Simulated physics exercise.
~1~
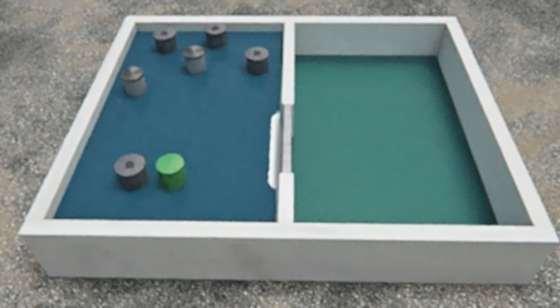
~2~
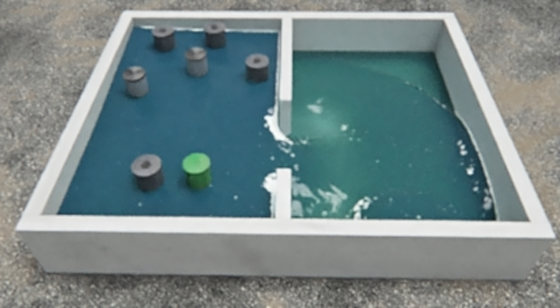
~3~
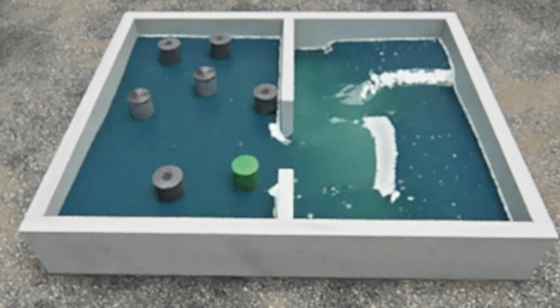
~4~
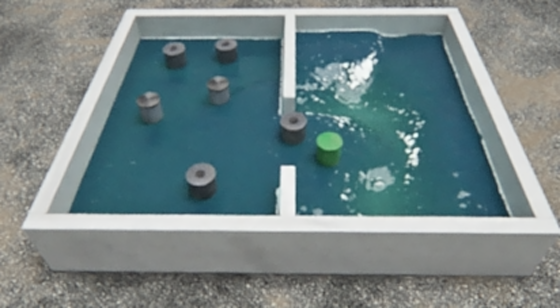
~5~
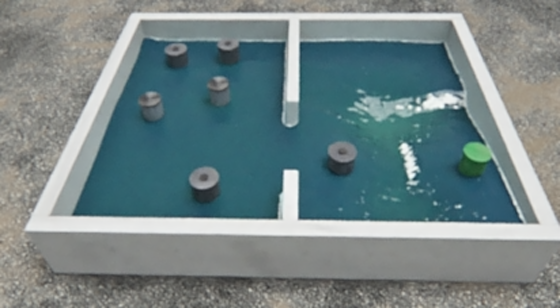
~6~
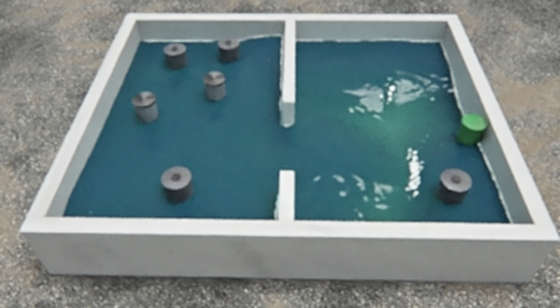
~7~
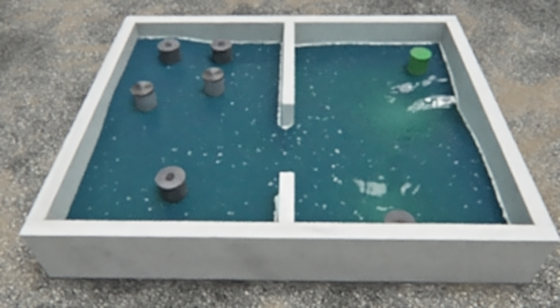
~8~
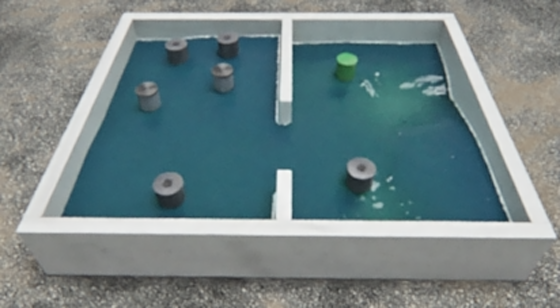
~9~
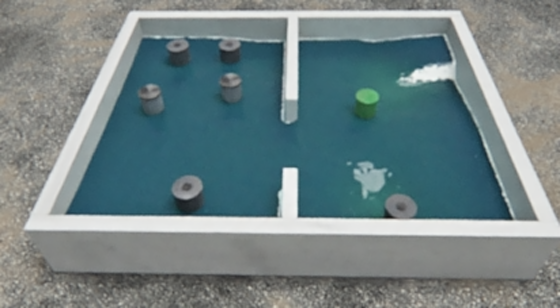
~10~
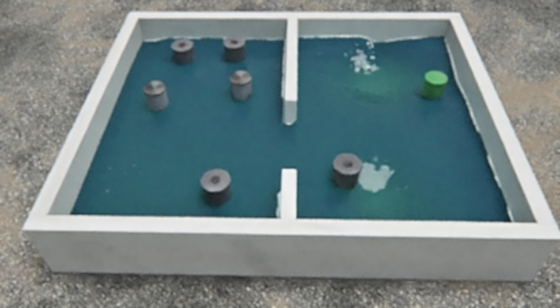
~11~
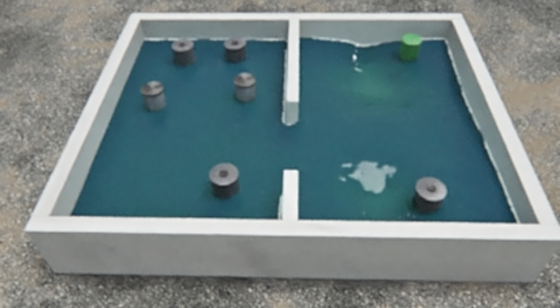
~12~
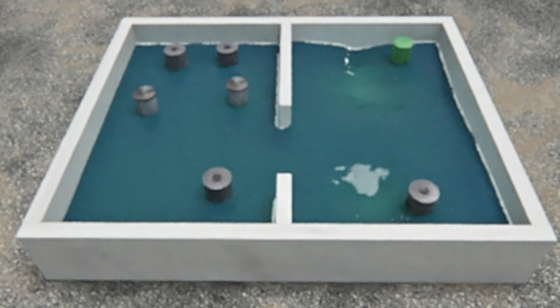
A green pail floats beside dark and grey tubs and pails in the left half of a walled basin, its right half also holding water. The board in the dividing wall opens, and foaming water churns on the right. The green pail drifts right and slips through the gap, followed by a dark one. The green one reaches the right wall, moves up along it, swings left, then circles back, while the dark one wanders near the front. At the end both float on the right, the green near the back corner, and five others remain upright on the left.
